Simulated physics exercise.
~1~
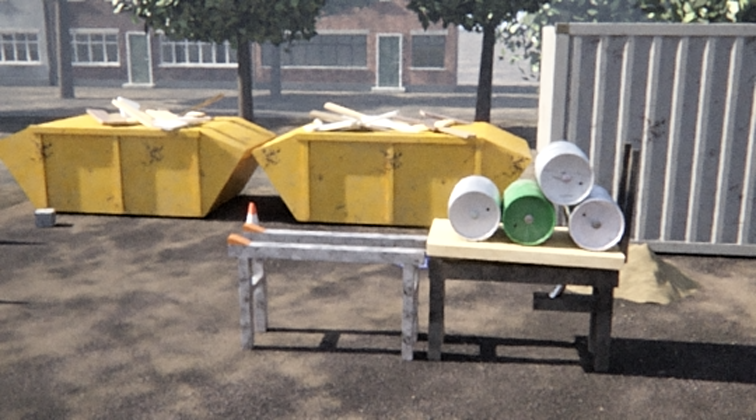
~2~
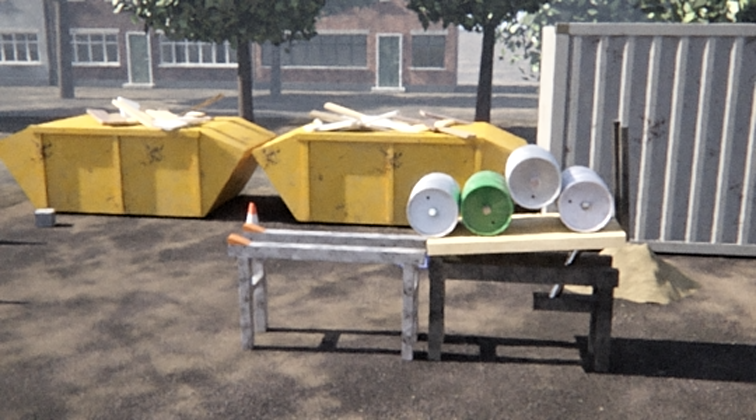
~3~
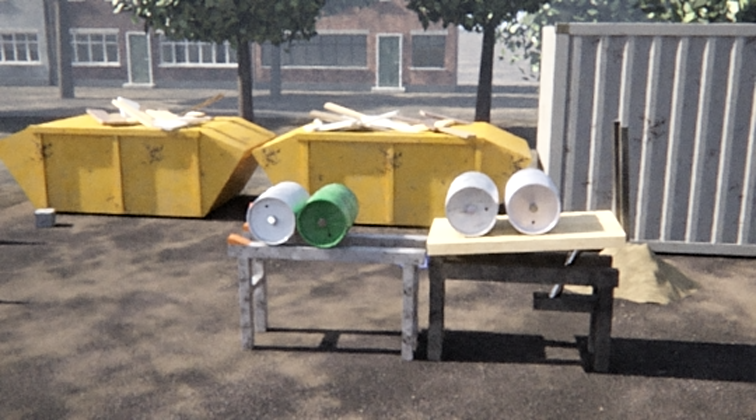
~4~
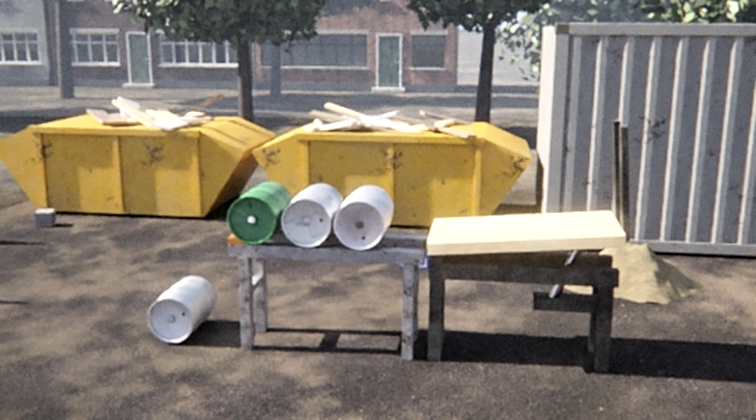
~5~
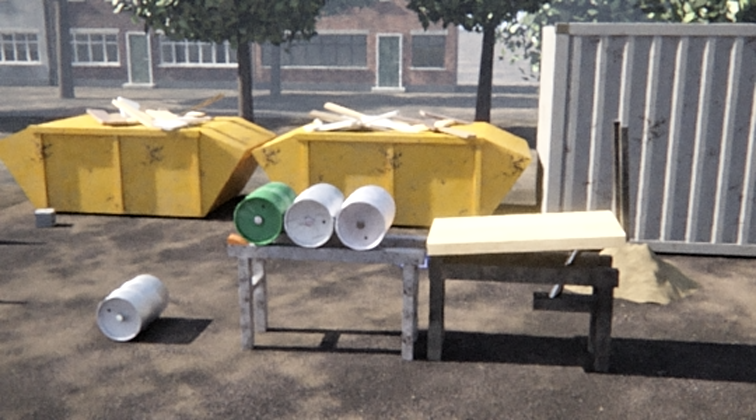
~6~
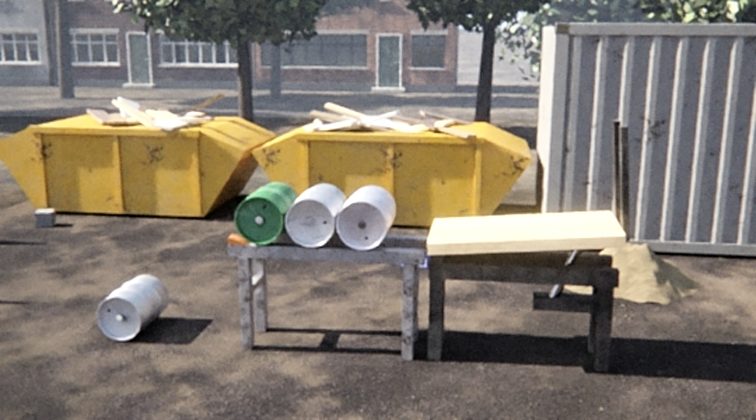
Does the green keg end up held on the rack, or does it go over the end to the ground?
The green keg ends up held on the rack, at the left end of the row with two white kegs beside it.
